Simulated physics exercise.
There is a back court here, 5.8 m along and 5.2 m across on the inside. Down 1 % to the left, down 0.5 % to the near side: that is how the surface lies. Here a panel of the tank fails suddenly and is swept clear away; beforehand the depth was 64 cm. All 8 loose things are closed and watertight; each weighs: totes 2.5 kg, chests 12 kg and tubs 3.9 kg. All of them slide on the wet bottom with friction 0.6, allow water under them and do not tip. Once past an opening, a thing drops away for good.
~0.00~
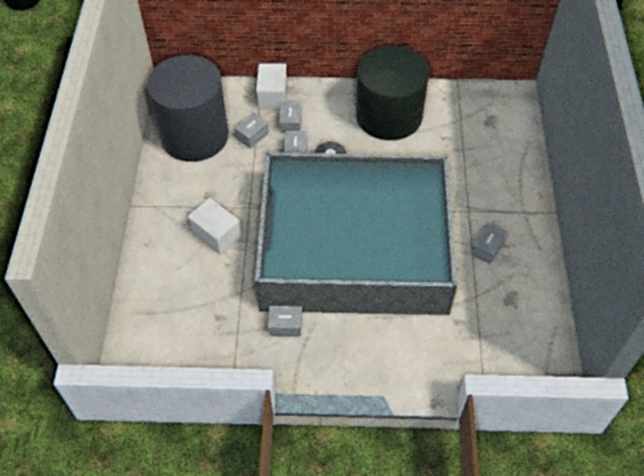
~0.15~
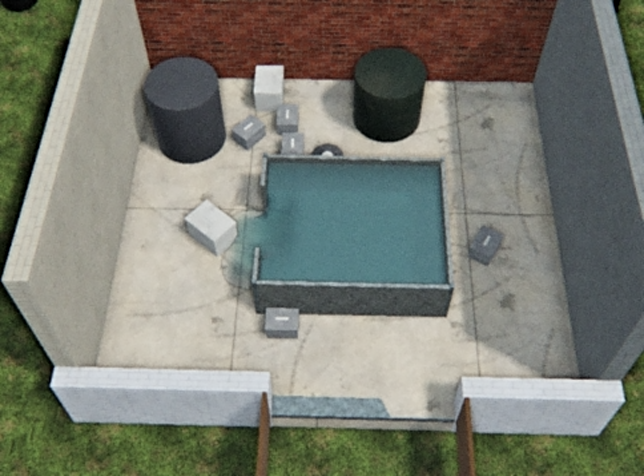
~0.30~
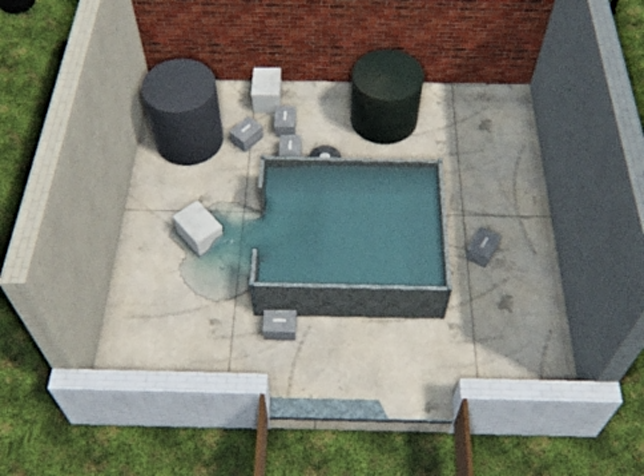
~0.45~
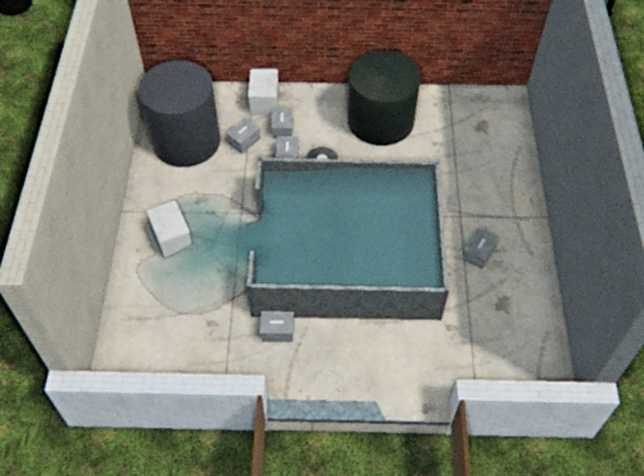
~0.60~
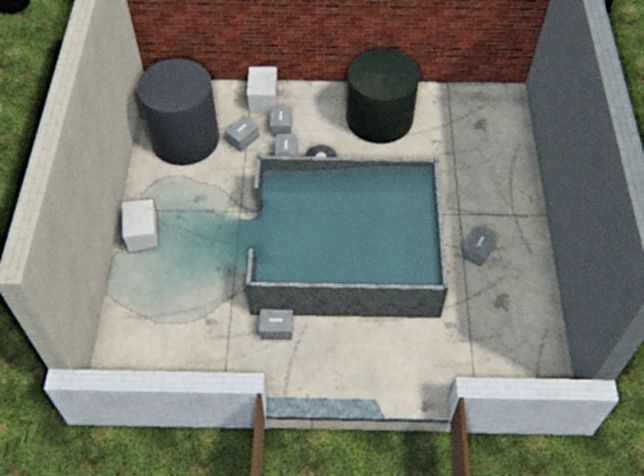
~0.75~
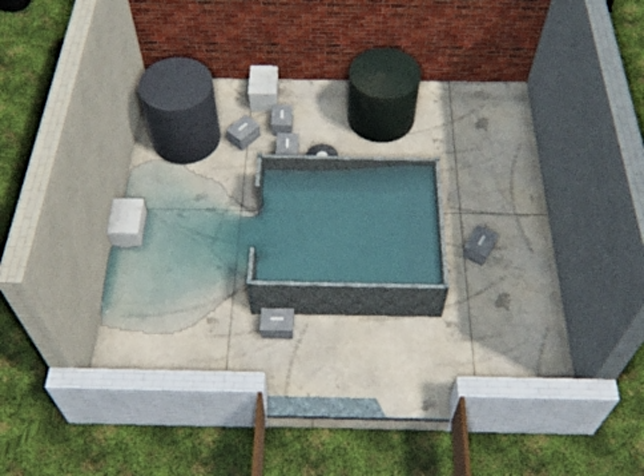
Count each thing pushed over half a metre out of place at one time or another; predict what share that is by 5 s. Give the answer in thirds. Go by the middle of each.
Two thirds or more.
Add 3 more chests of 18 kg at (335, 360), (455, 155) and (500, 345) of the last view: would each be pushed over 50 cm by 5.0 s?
First goes beyond, second stays inside, third stays inside.
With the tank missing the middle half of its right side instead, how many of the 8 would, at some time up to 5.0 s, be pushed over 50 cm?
The count would be 5.
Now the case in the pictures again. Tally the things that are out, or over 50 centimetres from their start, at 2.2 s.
I make it 1.
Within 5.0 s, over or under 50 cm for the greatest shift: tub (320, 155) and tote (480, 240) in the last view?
Taking them in turn: The first is above the mark and the second is below the mark.
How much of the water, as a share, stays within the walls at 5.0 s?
Around 98 % of the water.
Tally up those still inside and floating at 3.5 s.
At that time, 4.
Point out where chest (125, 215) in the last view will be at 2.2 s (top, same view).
Near (127, 178).
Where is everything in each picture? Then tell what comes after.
The first picture shows a chest at (214, 218), on the bottom; a tote at (291, 112), on the bottom; 4.4 m2 under water; 0 of 8 have shifted.
The second picture shows a chest at (211, 220), on the bottom; a tote at (288, 114) rests on the ground; water covers 5.0 m2; 0 of 8 have shifted.
The third picture shows a chest at (197, 221), on the bottom, 14 cm from its start; a tote at (285, 116), on the bottom; 5.6 m2 under water; 1 of 8 have shifted.
The fourth picture shows a chest at (168, 221) rests on the ground, 49 cm from its start; a tote at (282, 118) rests on the ground; water covers 6.5 m2; 1 of 8 have shifted.
The fifth picture shows a chest at (138, 218), on the bottom, 87 cm from its start; a tote at (281, 116) rests on the ground; water covers 7.5 m2; 1 of 8 have shifted.
The sixth picture shows a chest at (125, 215), on the bottom, 105 cm from its start; a tote at (282, 115) rests on the ground; water covers 8.5 m2; 1 of 8 have shifted.
After 1.1 s 1 of 8 are over 50 cm from their spots; 1 afloat.
After 2.2 s 1 of 8 are over 50 cm from their spots; 1 afloat.
After 3.5 s 4 of 8 are over 50 cm from their spots; 4 afloat.
After 5.0 s 7 of 8 are over 50 cm from their spots, and 7 have been at some point; 7 afloat.
